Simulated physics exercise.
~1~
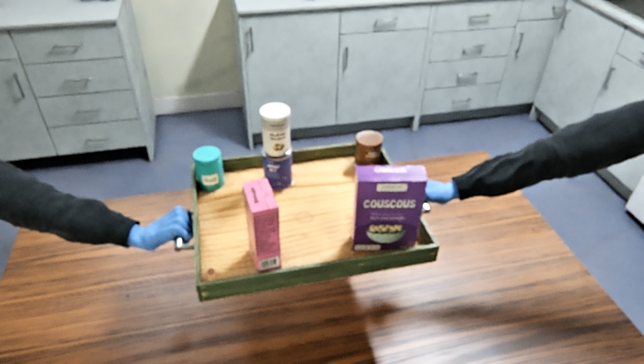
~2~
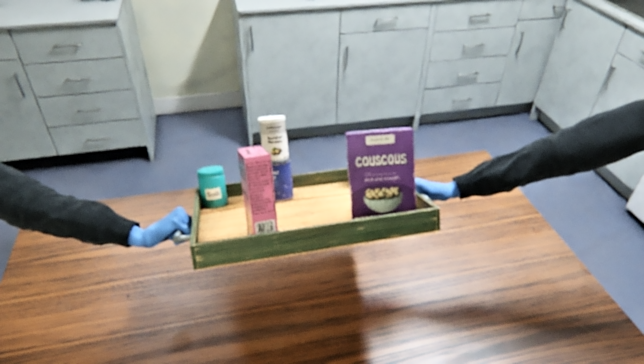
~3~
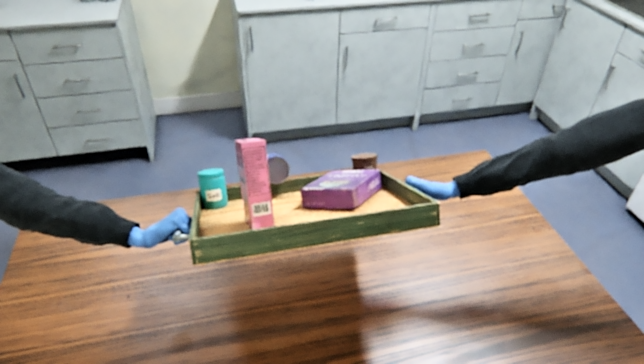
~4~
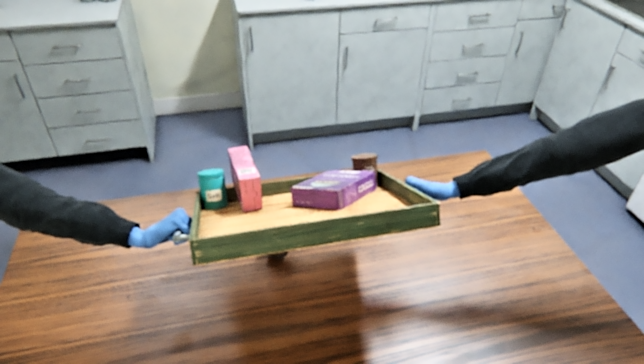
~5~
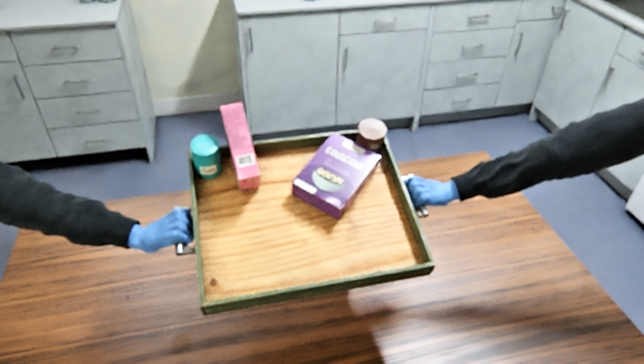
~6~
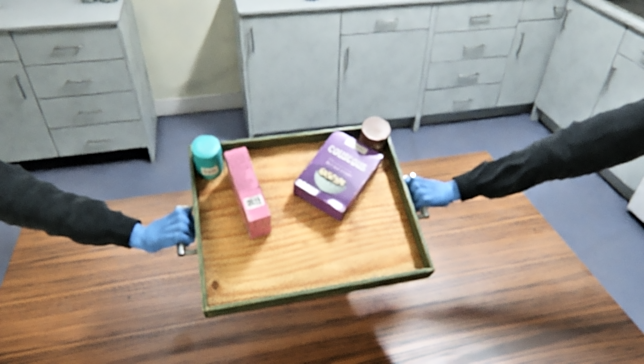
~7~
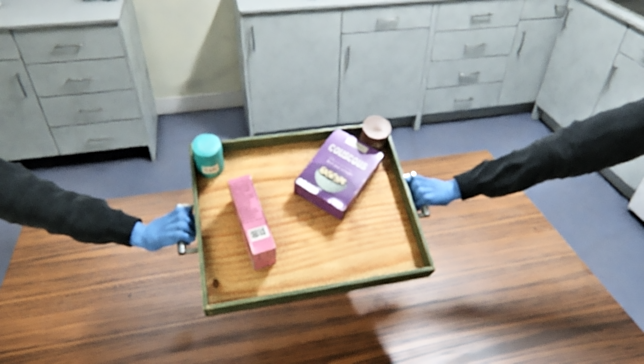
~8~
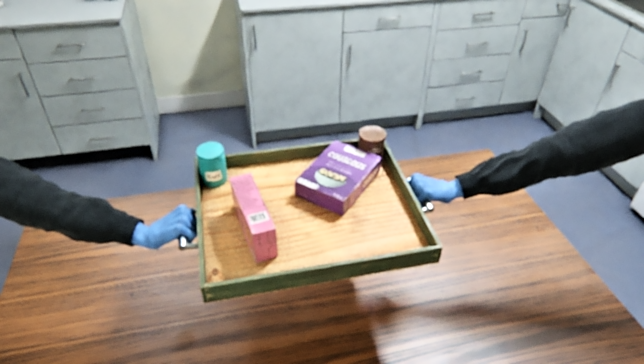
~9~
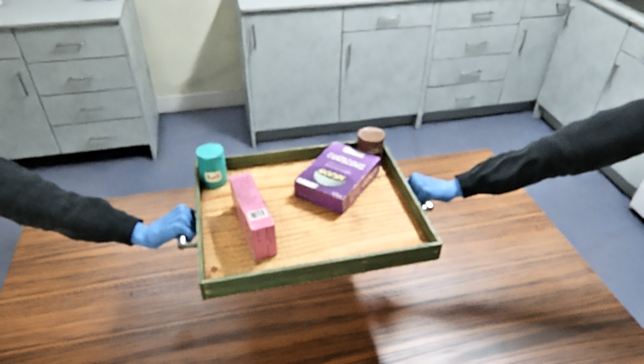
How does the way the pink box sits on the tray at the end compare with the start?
At the start the pink box stood upright on the tray, but by the end it was lying on its side.
